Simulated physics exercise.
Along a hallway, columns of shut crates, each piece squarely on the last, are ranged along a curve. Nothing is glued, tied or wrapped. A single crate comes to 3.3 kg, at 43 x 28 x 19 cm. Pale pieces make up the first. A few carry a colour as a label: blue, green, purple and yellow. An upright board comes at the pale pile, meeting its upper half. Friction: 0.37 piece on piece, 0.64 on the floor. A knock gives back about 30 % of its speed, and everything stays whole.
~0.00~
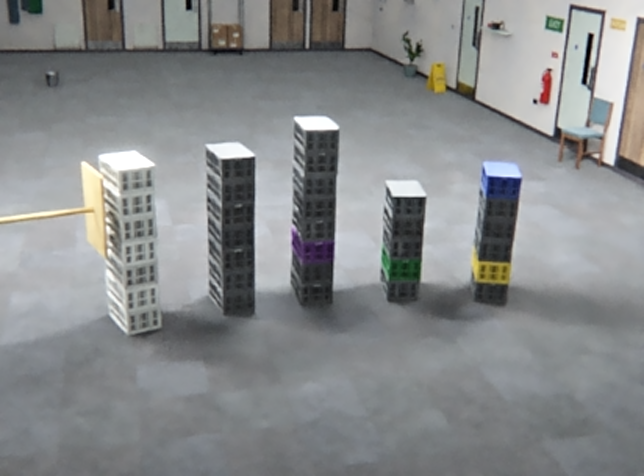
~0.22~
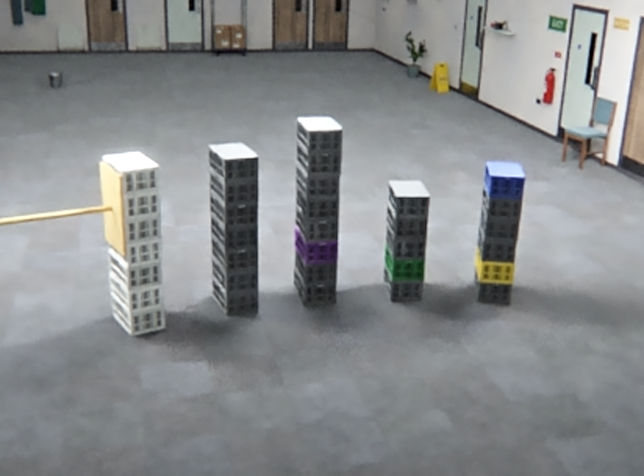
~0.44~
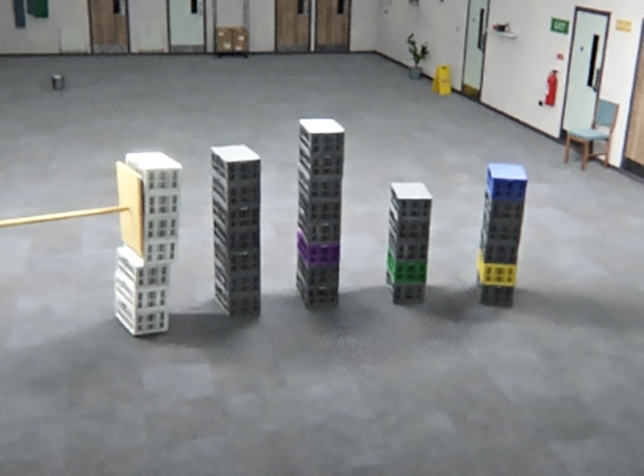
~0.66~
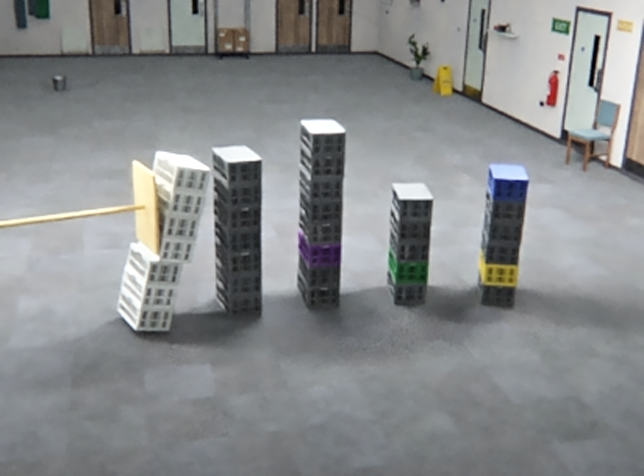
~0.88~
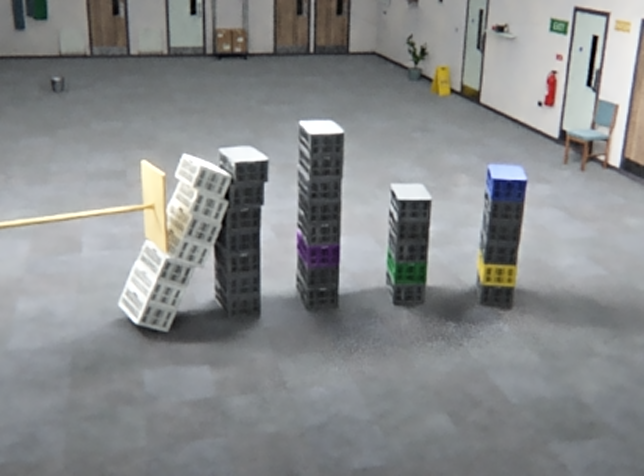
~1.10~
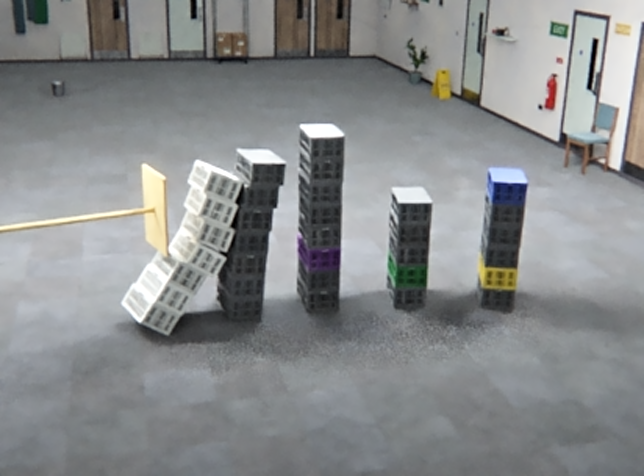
Upright board on a pole pushing the upper half of a white crate stack rightward, leaning it against a dark stack beside it.
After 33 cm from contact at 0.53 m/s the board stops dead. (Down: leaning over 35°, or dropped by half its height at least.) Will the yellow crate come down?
In the end the yellow crate drops.
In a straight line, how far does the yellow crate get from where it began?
About 45 cm.
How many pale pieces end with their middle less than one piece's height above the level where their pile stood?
4 of them.
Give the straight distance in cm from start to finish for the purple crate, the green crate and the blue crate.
Purple 60, green 40, blue 290.
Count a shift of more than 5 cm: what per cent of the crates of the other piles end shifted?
It is 95 per cent.
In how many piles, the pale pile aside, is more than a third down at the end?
4 of them.
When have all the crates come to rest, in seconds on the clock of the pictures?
Near 5.5 s.
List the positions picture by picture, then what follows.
In the first frame (each place is the centre of the face we see best), board (104, 207) 11 cm short; yellow crate (494, 273); blue crate (503, 188); purple crate (319, 253); the others all in place.
The second frame shows board (123, 206) 11 mm in; yellow crate (497, 273).
The third frame shows board (140, 206) 13 cm in, top of the pale pile leaning 5°; yellow crate (500, 275); the others all in place.
The fourth frame shows board (156, 204) 24 cm in, top of the pale pile leaning 15°; yellow crate (501, 275); the others all in place.
The fifth frame shows board (165, 204) 33 cm in, stopped, top of the pale pile leaning 25°; yellow crate (500, 276); 2 have shifted.
The sixth frame shows board (166, 207) 33 cm in, stopped, top of the pale pile leaning 26°; yellow crate (500, 279); purple crate (325, 260); blue crate (509, 193); steepest lean 5°, the crate at (268, 174); 7 have shifted.
By 1.96 s, 7 of the pale pile down; 6 of the 26 other crates down; yellow crate unmoved; purple crate tilted 19°.
By 2.86 s, 7 of the pale pile down; 21 of the 26 other crates down; yellow crate tilted 25°; purple crate tilted 48°, 25 cm lower.
When it is over (5.6 s), 7 of the pale pile down; 24 of the 26 other crates down; yellow crate on its side; blue crate on its side; purple crate tilted 48°, 25 cm lower. In pixels of the last frame, middles, yellow crate near (544, 292).
